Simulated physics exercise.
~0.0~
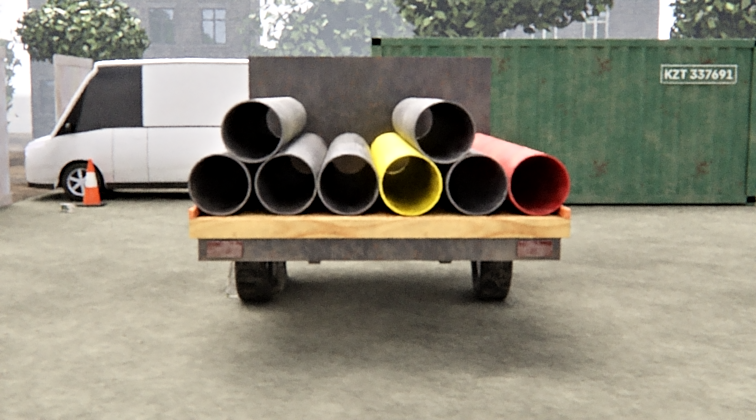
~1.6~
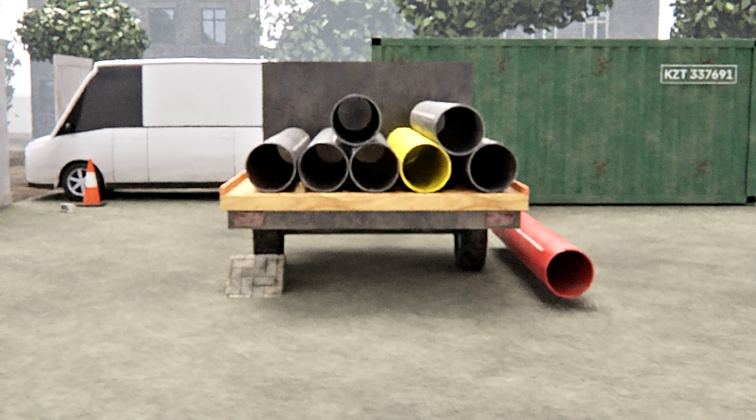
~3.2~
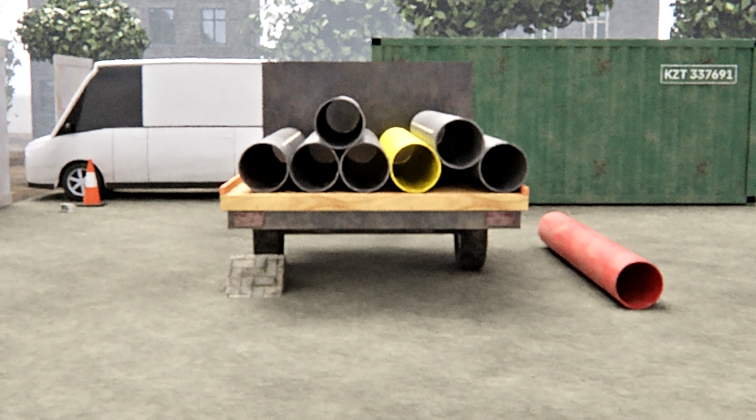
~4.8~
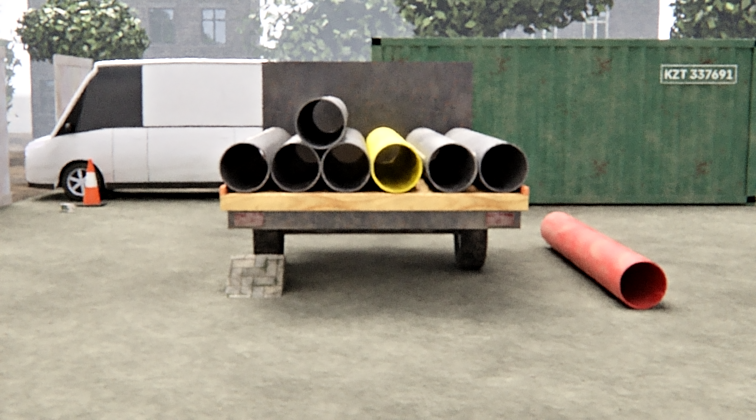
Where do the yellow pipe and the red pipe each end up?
The yellow pipe stays on the deck among the dark ones, while the red pipe goes over the right edge and ends up on the ground.
